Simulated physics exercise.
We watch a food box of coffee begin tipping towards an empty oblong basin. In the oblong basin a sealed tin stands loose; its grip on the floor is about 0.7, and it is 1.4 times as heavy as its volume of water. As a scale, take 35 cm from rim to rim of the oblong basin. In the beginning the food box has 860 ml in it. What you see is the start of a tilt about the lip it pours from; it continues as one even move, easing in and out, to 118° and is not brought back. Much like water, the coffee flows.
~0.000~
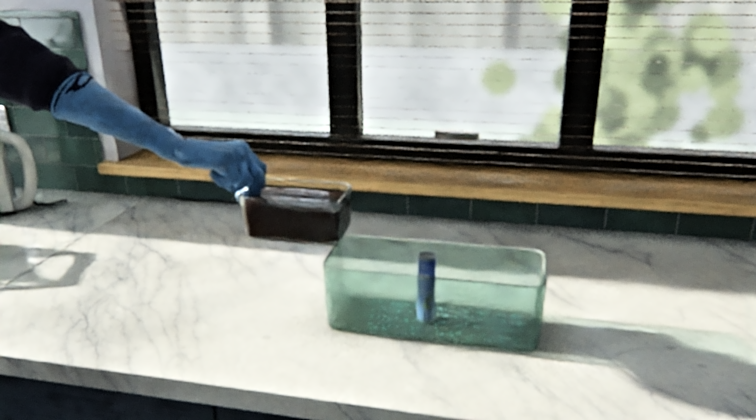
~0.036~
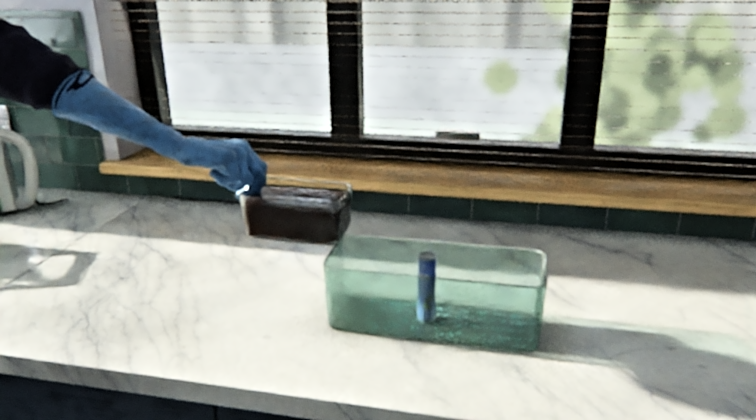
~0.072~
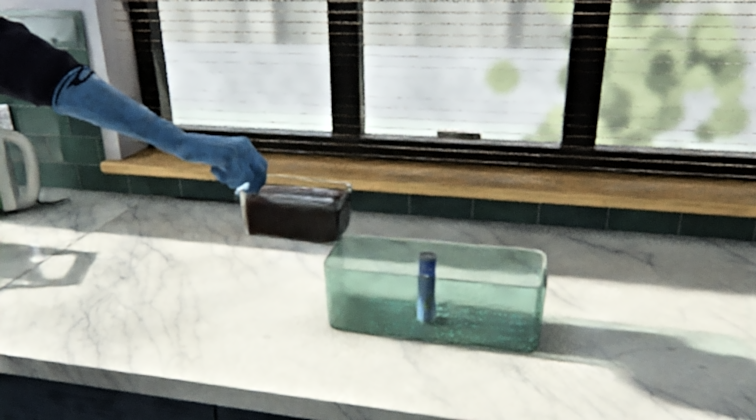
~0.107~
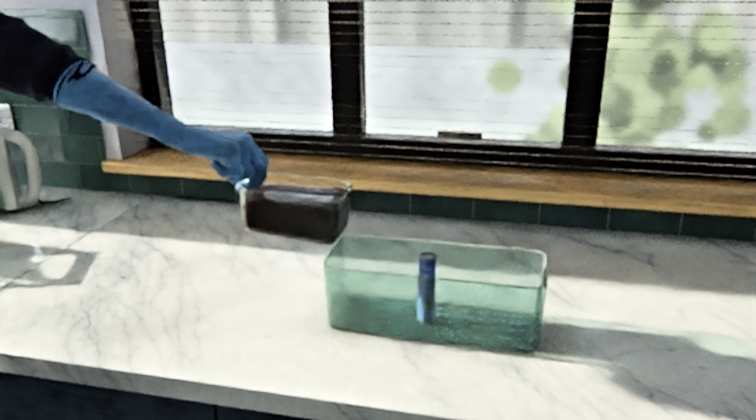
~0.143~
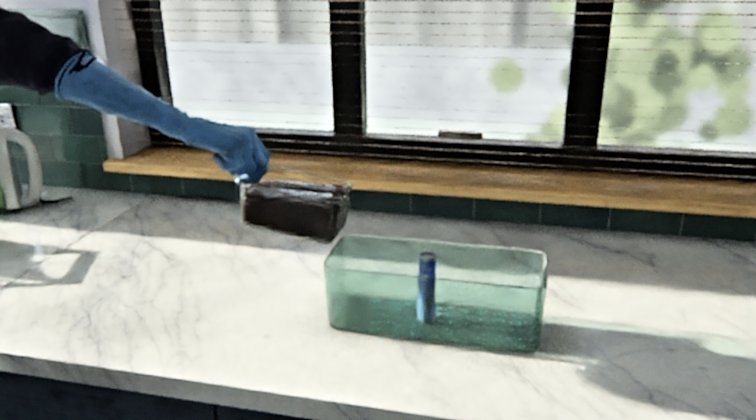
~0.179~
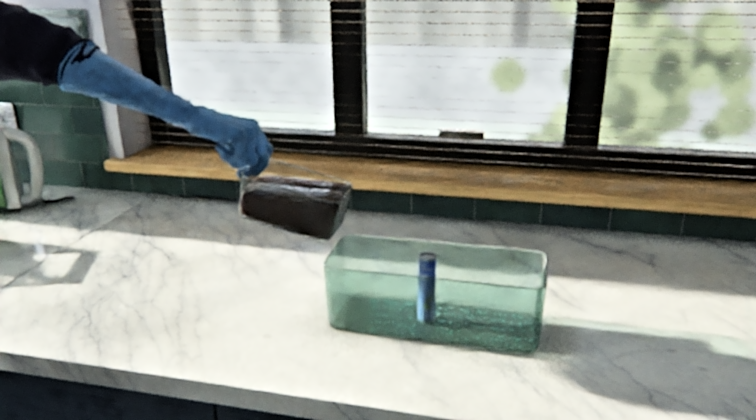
On a sunlit, marble-patterned kitchen counter beneath a dark-framed window with a wooden sill, the view looks slightly down from the front and stays still. A blue-gloved hand reaches from the left, holding a clear box of dark coffee behind and left of a green-tinted oblong basin with an upright blue tin. The hand slowly tilts the box slightly rightward, while the basin stays put.
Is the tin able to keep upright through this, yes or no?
No, it topples.
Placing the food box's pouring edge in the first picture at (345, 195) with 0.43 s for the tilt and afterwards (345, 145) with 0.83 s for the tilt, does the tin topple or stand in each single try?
Try 1: Tipped over; try 2: Still standing.
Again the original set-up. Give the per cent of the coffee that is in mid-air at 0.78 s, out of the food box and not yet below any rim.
About 8 per cent.
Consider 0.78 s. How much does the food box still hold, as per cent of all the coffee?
Around 1 in a hundred.
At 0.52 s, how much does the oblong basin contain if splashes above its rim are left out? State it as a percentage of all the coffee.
Some 10 per cent.
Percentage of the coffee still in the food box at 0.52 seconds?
Around 44 in a hundred.
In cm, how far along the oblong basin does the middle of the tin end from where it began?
Some 7.5 cm.
Then, 0.52 s in, the tilt is 83° and 45 per cent is still to pour; the tin stands where it began.
Then, 0.78 s in, the tilt is 117° and 1 per cent is still to pour; the tin leans 30°.
Then, 1.04 s in, the tilt is 118° and 0 per cent is still to pour; the tin lies on its side.
Then, 1.33 s in, the tilt is 118° and 0 per cent is still to pour; the tin lies on its side.
Finally, the tin lies on its side.
